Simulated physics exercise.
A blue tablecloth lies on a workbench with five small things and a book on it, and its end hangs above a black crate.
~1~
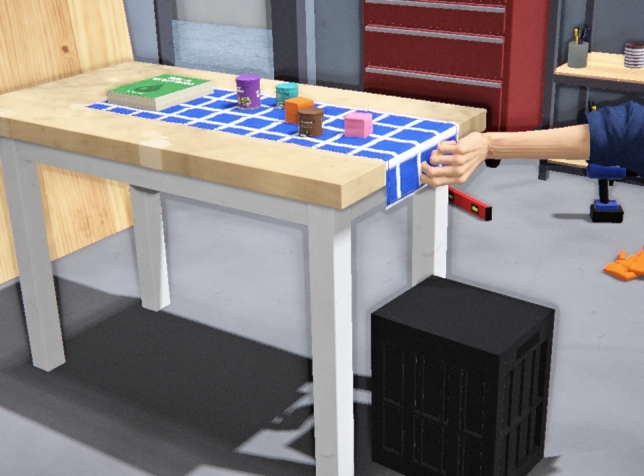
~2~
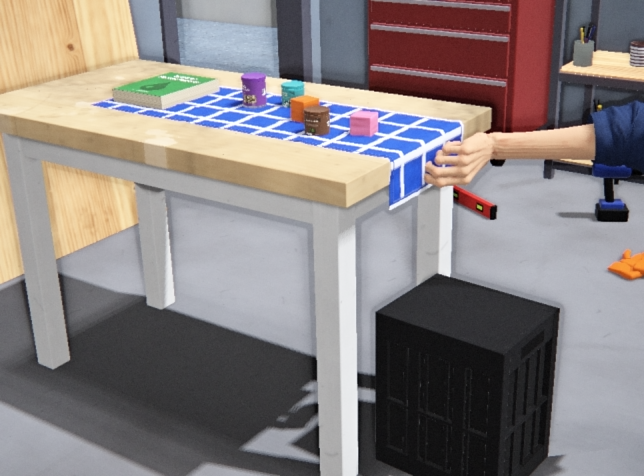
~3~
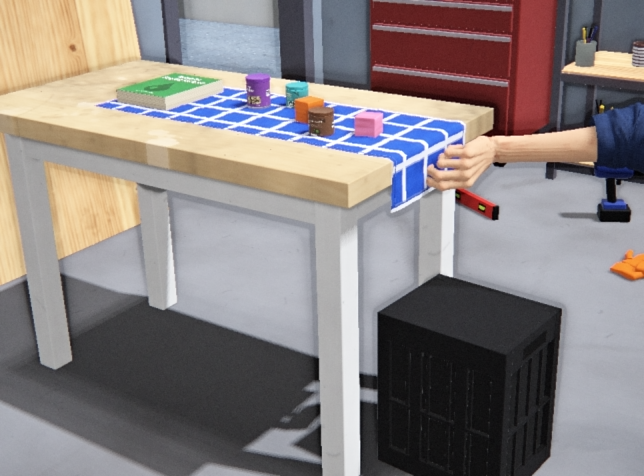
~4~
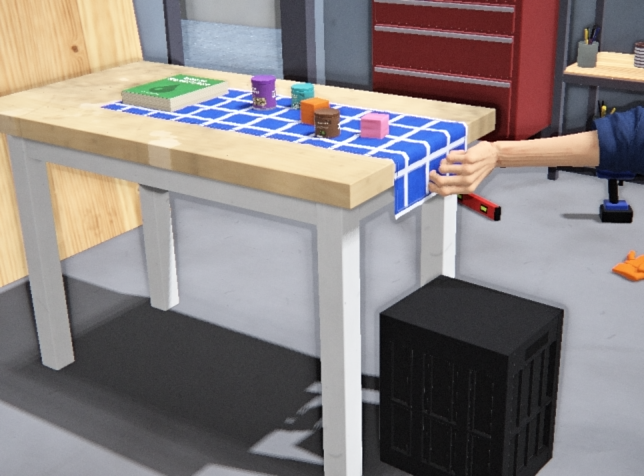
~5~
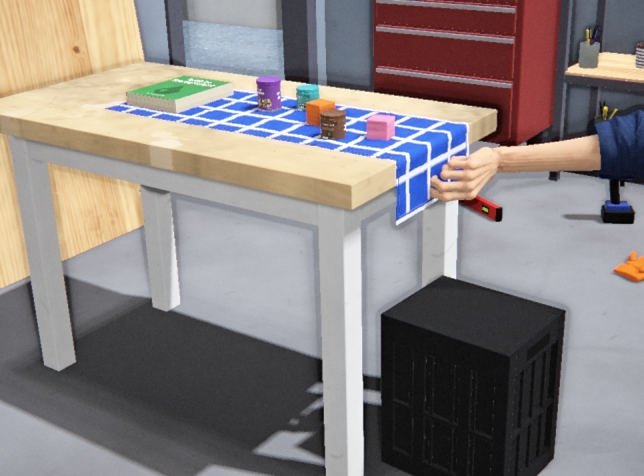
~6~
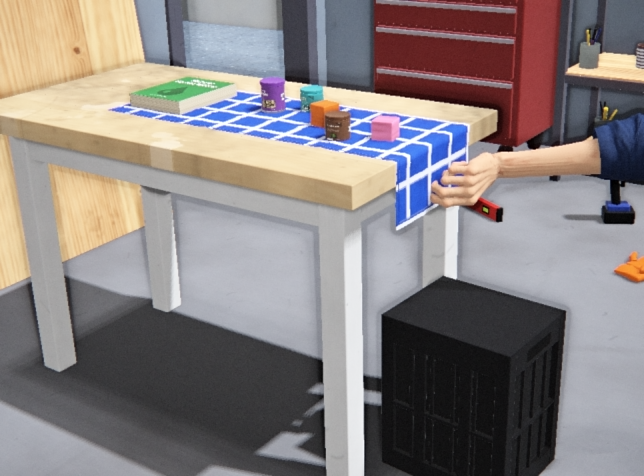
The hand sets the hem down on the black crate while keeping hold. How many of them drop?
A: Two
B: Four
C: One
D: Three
The answer is A.
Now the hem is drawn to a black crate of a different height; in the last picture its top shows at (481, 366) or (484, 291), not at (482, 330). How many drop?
3 and 1.
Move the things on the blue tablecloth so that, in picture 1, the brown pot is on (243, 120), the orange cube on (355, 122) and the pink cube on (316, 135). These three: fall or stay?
The brown pot is still on top, the orange cube is off the top and the pink cube is off the top.
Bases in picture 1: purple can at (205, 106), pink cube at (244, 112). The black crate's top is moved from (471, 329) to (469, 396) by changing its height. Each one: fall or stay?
Here's what happens: The purple can remains aboard, the pink cube remains aboard.
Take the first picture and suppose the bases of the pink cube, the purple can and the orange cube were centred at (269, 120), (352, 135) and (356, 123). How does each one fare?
The pink cube ends up on top still, the purple can ends up off the top, the orange cube ends up off the top.
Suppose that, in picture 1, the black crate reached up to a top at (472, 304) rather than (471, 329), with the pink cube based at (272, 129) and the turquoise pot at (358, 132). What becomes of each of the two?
Result: Pink cube still there, turquoise pot gone.
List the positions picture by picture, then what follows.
Hem (386, 210); pink cube (358, 115); brown pot (311, 110); orange cube (299, 100); turquoise pot (287, 85); purple can (248, 77); top of the crate (471, 329), in the first picture.
Hem (390, 210); pink cube (364, 114), in the second picture.
Hem (391, 213); brown pot (321, 110), in the third picture.
Hem (396, 219); orange cube (315, 101); top of the crate (480, 329), in the fourth picture.
Hem (396, 225); turquoise pot (308, 87), in the fifth picture.
Hem (396, 231); pink cube (386, 119); brown pot (338, 114); orange cube (325, 103); turquoise pot (312, 88); purple can (272, 80), in the sixth picture.
A little later, hem near (435, 243); all still up.
Next, hem near (435, 288); pink cube gone.
Later still, hem on the crate; pink cube and brown pot gone.
When it is over, hem on the crate; pink cube and brown pot gone. It carries off two.
